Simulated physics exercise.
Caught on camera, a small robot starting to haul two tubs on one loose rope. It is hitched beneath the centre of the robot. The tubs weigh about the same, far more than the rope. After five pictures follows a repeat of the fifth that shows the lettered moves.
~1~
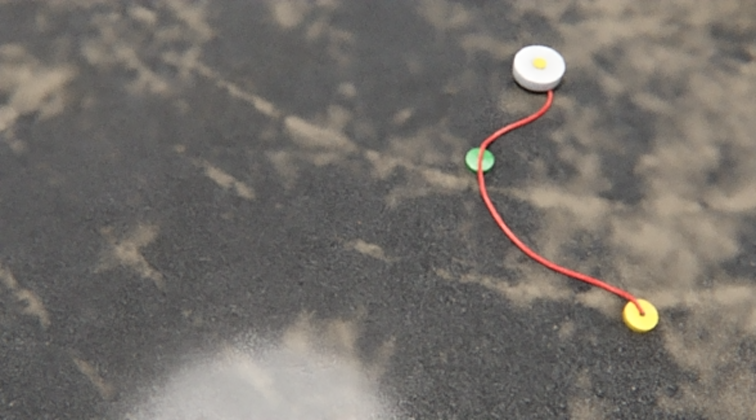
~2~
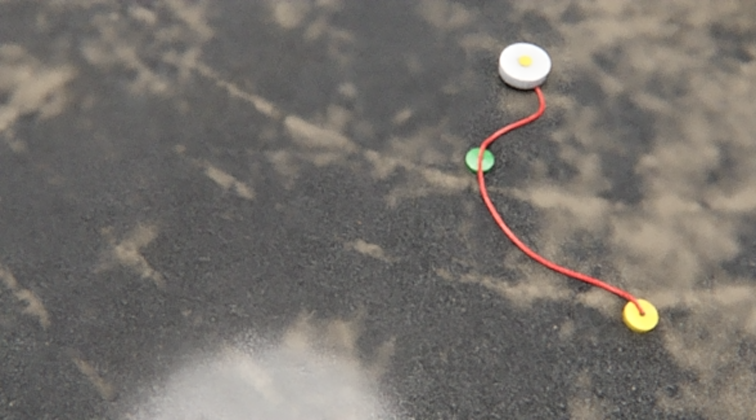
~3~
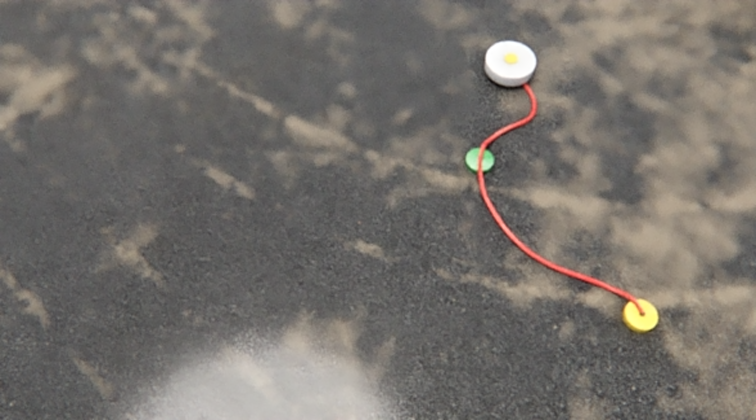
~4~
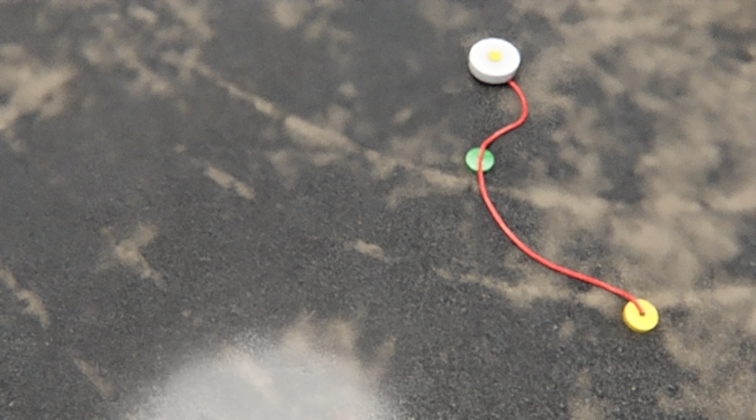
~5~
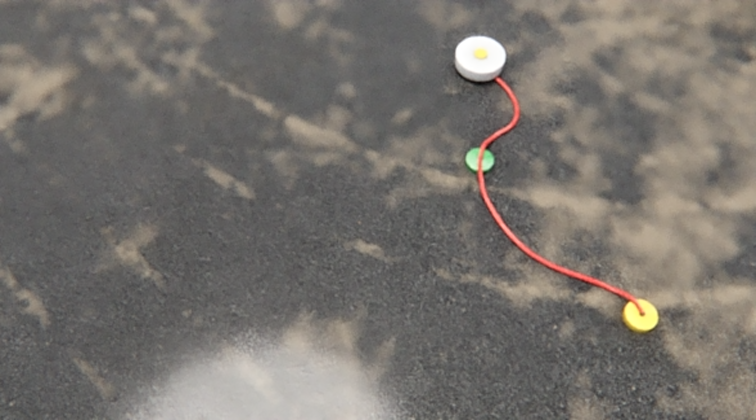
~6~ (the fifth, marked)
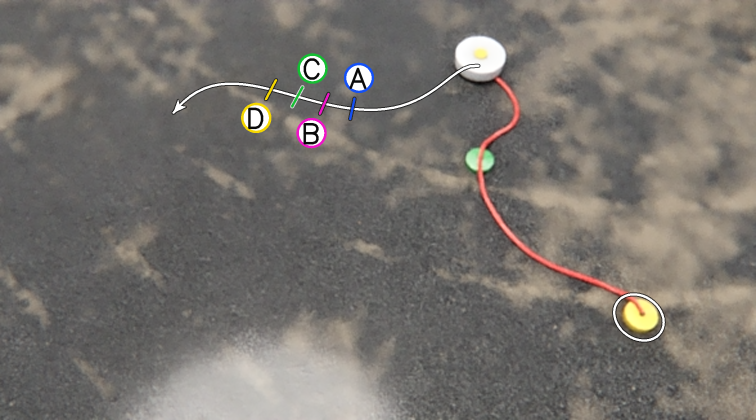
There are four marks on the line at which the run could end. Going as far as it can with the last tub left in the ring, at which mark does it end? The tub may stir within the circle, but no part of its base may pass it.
All is well up to B.
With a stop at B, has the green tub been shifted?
Yes.
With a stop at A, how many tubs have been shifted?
The count is none.
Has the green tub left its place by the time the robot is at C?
By then, yes.
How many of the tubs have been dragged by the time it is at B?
One.
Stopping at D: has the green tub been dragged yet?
By then, yes.
On the copy, A at (352, 109); B at (324, 104); C at (297, 97); D at (271, 90); the ring at (639, 317); the route from (478, 66) via (328, 105) to (173, 113).
On B. First, robot (433, 85); yellow tub (641, 315); green tub (480, 161).
Then, robot (377, 104); yellow tub (641, 315); green tub (480, 161).
Finally, robot (324, 98); yellow tub (641, 315); green tub (462, 159); the ringed tub at the far end is still in its ring.
By contrast, A is safe but short; C drags the last tub to (620, 298); D drags the last tub to (593, 277).
